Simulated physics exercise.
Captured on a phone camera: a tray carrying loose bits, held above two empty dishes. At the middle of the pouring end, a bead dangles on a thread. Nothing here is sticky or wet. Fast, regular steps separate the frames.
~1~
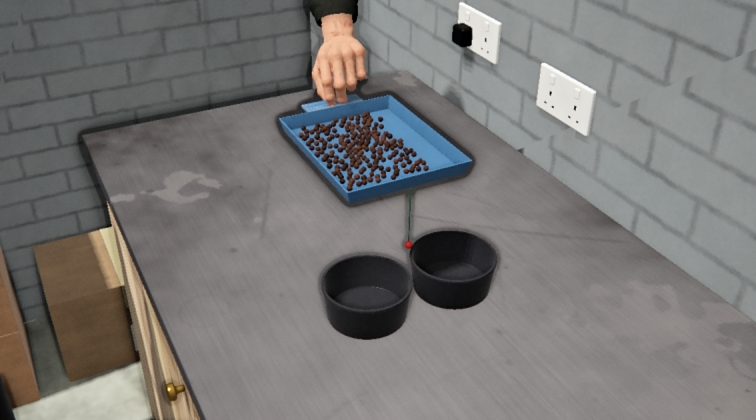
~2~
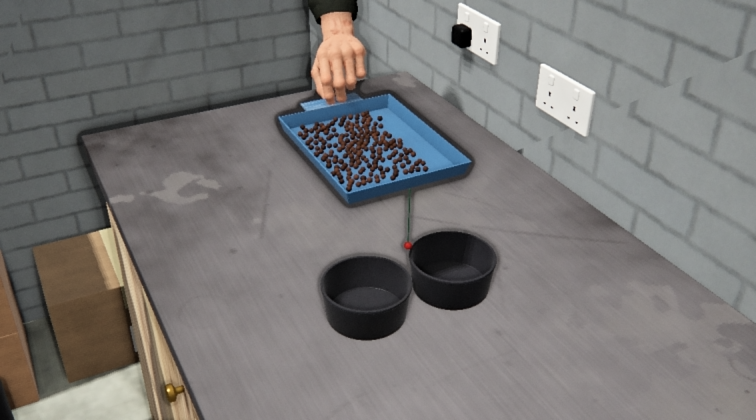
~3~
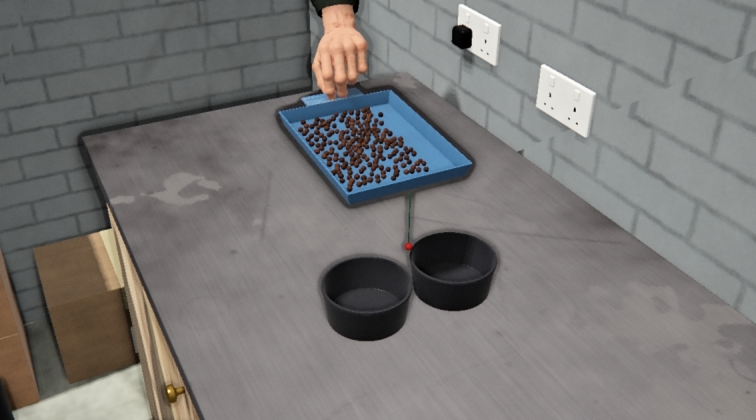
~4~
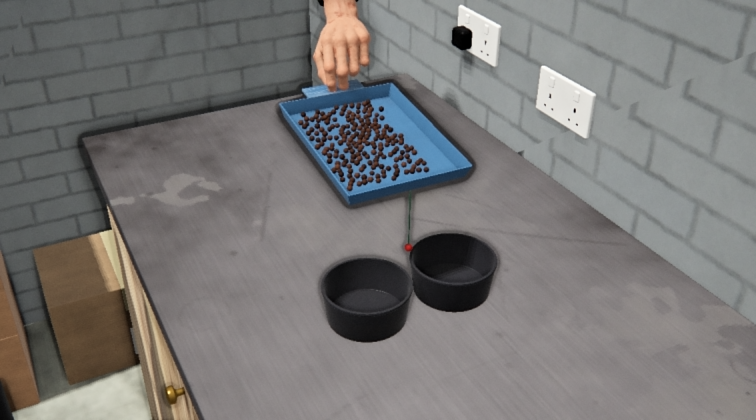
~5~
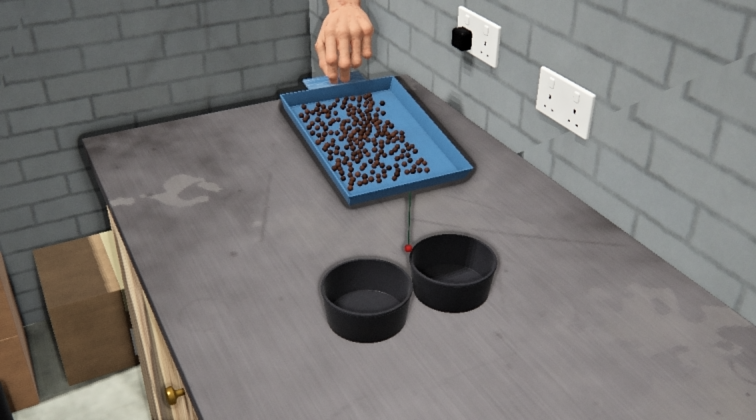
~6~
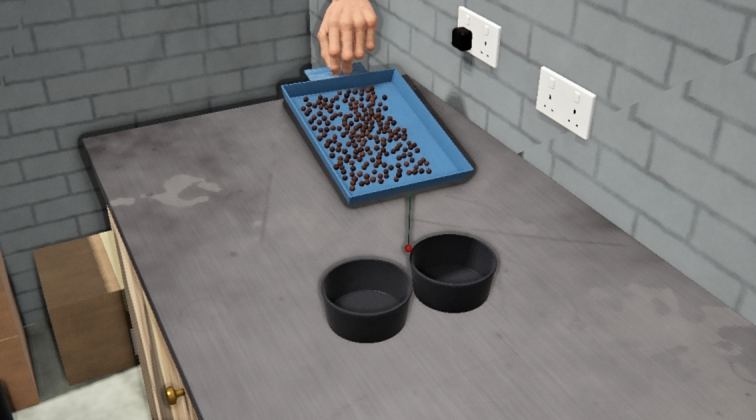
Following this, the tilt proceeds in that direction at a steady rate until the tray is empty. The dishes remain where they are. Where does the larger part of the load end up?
I'd say most of it lands in the right one, honestly.
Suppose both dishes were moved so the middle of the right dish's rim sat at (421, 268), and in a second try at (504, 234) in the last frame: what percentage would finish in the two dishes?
You'd see roughly 60 per cent first and roughly 50 per cent second.
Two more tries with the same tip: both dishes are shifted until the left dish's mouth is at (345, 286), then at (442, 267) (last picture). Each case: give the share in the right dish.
Trial 1 about 60 %, trial 2 about 0 %.
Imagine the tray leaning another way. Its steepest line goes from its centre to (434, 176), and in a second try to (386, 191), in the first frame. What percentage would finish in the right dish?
It comes to about 100 per cent the first time and about 0 per cent the second.
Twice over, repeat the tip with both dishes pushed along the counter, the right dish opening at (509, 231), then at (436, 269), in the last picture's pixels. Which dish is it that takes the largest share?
First place: The leftmost dish. Second place: The rightmost dish.
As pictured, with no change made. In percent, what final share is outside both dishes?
20 %.
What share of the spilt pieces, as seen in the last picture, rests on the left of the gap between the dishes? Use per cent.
It comes to about 20 percent.
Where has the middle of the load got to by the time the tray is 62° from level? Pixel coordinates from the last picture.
Somewhere near pixel (417, 170).
Soon after the last picture, tray tipped steeply; nearly all on the tray; a stray few in the right dish; a stray few in the air.
A little later, tray tipped past a quarter turn; a small part on the tray; a small part in the left dish; about half in the right dish; a small part outside both; about a quarter in the air.
Later still, tray tipped past a quarter turn; about a quarter in the left dish; about two thirds in the right dish; about a quarter outside both.
At rest, tray tipped past a quarter turn; about a quarter in the left dish; about two thirds in the right dish; about a quarter outside both.
